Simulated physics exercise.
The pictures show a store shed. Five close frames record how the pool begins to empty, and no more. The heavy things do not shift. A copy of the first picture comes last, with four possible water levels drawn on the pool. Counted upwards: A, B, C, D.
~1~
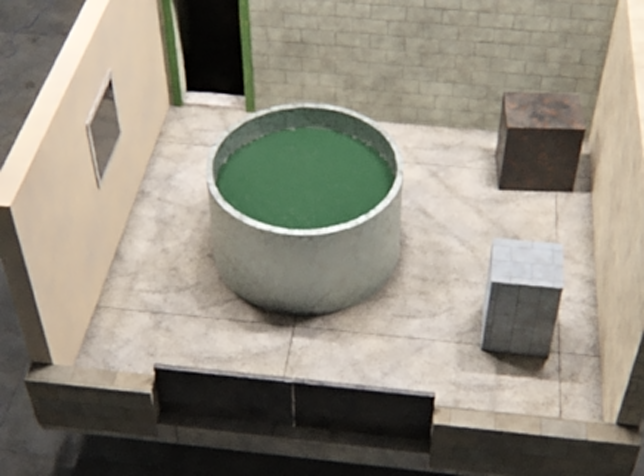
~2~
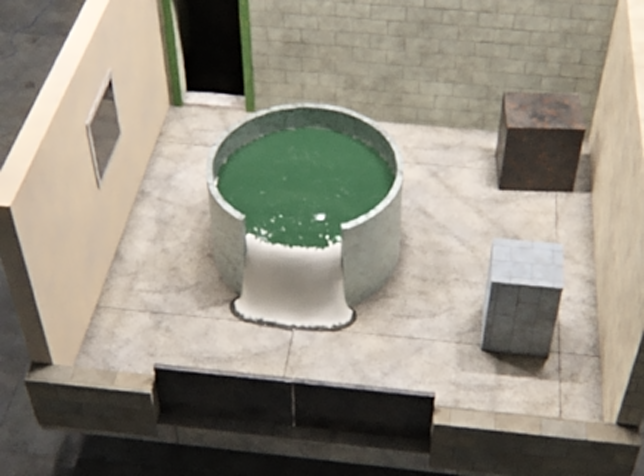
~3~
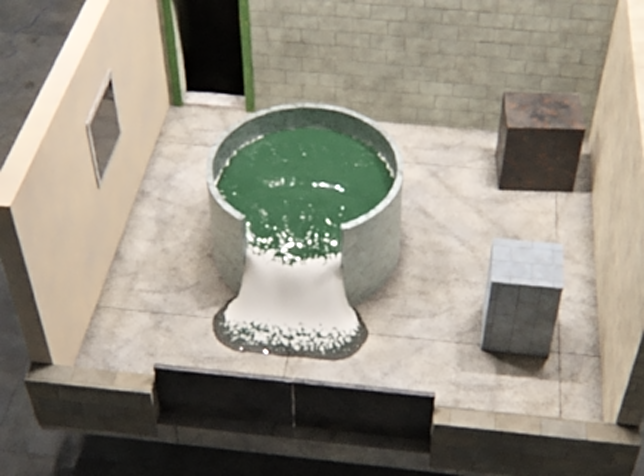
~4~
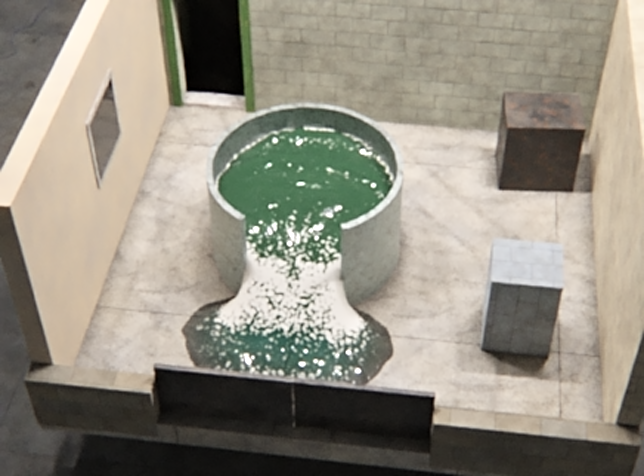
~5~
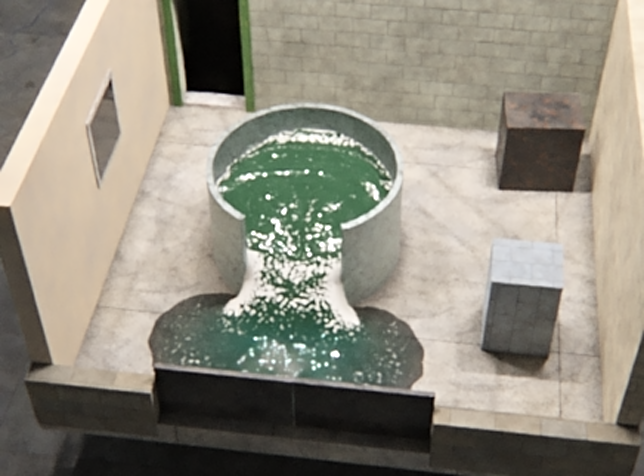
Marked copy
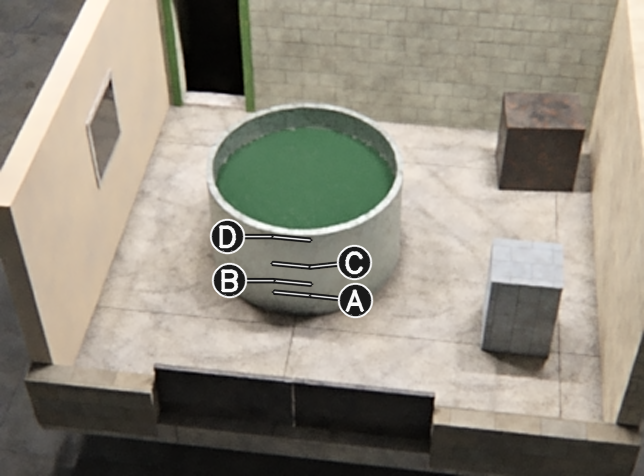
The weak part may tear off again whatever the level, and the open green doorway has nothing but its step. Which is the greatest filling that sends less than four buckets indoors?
The answer is line A.
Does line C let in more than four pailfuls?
Yes.
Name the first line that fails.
B.
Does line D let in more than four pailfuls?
Yes, it does.
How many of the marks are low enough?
One of them.
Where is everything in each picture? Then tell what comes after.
Water in the pool at rest, its middle at (305, 186); foot of the green doorway at (215, 109); shut gate at (294, 386), in the first frame.
Front seen at (238, 301), 1 % of the ground wet, in the second frame.
Front seen at (220, 328), 4 % of the ground wet, in the third frame.
Front seen at (382, 353), 9 % of the ground wet, in the fourth frame.
Front seen at (160, 334), 17 % of the ground wet, in the fifth frame.
On the marked copy, A at (292, 293); B at (292, 282); C at (291, 265); D at (290, 238); from the bottom up A, B, C, D.
With A, a splash gets over, under a bucket.
With B, about 10 bucketfuls get in.
With C, dozens of bucketfuls pour in.
With D, dozens of bucketfuls pour in.
